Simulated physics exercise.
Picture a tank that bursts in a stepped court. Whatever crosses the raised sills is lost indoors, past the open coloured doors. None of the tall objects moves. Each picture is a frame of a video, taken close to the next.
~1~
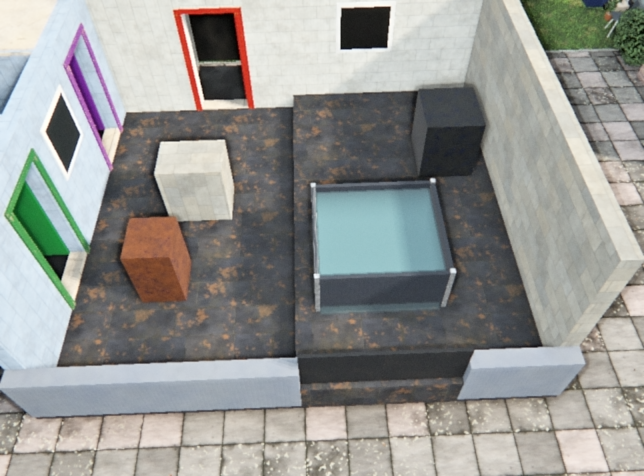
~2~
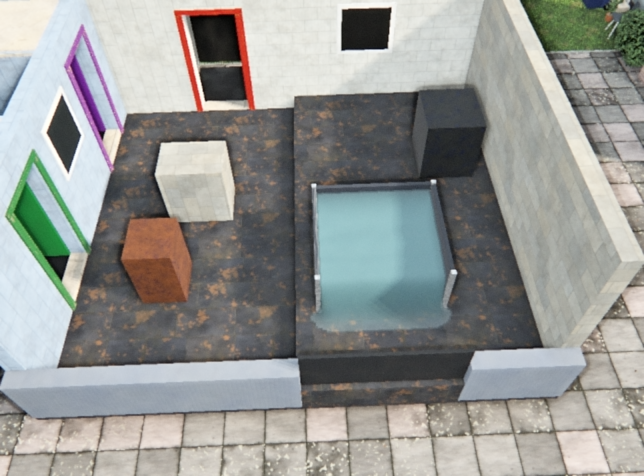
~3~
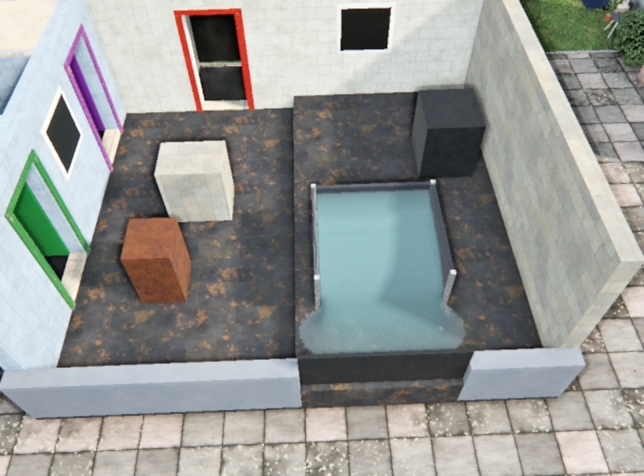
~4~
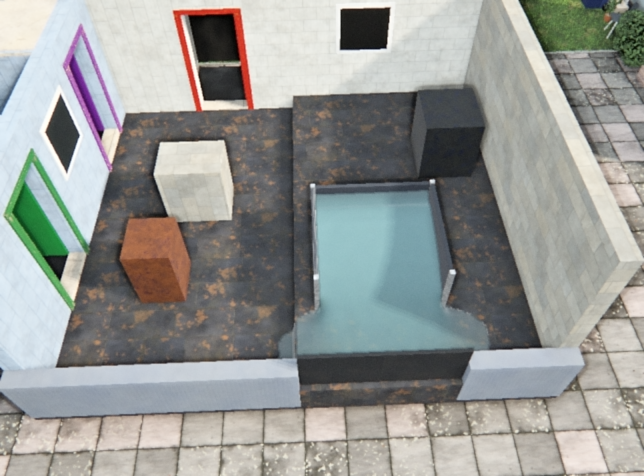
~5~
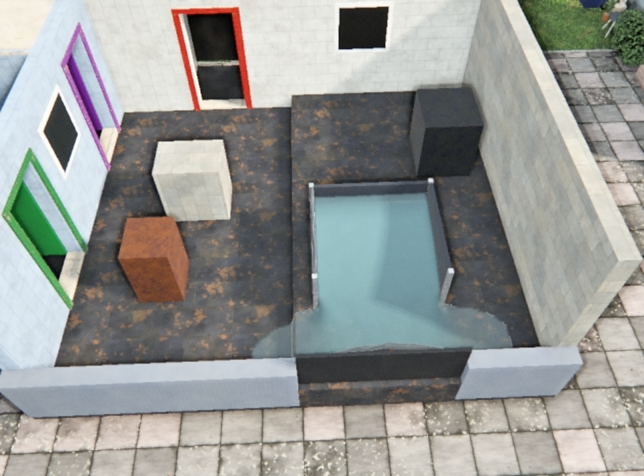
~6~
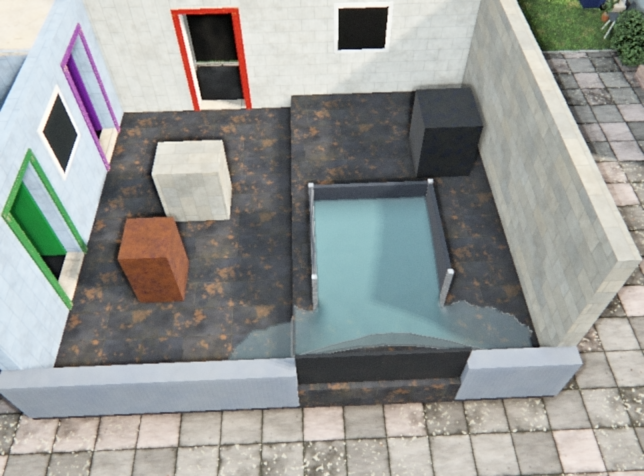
In a walled courtyard with colored door trims, a glass-sided tank of water lost its front side, and the water poured out toward the low front wall, then spread left and right along it.
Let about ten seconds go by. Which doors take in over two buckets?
Door by door: The red door does, the purple door does not, the green door does.
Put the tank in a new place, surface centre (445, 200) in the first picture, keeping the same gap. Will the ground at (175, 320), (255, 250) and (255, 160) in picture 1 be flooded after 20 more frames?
Taking them in the order asked: Inundated, then inundated, then spared.
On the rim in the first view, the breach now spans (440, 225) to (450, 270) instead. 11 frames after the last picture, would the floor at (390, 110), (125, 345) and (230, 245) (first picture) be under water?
Bone-dry, bone-dry, bone-dry.
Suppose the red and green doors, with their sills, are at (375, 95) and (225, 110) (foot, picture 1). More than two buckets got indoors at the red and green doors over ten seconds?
In that case the red door stays inside the limit and the green door stays inside the limit.
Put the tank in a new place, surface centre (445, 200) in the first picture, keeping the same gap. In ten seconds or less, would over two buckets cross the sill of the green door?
Result - green door crosses the threshold.
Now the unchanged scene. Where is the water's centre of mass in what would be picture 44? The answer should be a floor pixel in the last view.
The water's centre sits above (299, 237).
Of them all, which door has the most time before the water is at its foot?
Answer: The one in red.
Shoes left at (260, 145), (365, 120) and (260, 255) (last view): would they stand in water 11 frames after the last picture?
First spot not wet, second not wet, third not wet.
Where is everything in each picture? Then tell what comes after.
The tank at (378, 230) is whole and still, in the first frame.
Water pours out at (382, 295) and has run to (319, 320), in the second frame.
Water pours out at (382, 298) and has run to (306, 336), in the third frame.
The front is at a hidden place, out from the gap at (381, 299), in the fourth frame.
The front is at a hidden place, out from the gap at (379, 298), in the fifth frame.
The front is at a hidden place, out from the gap at (379, 299), in the sixth frame.
A moment on, water covers 20 % of the floor; the red door not reached, the purple door not reached, the green door not reached.
Next, water covers 35 % of the floor; the red door not reached, the purple door not reached, the green door under two buckets in.
Then, water covers 60 % of the floor; the red door not reached, the purple door not reached, the green door over two buckets in.
Later, water covers 90 % of the floor; the red door under two buckets in, the purple door wet at the sill, nothing in, the green door over two buckets in.
In the end, water covers 100 % of the floor; the red door over two buckets in, the purple door wet at the sill, nothing in, the green door over two buckets in.
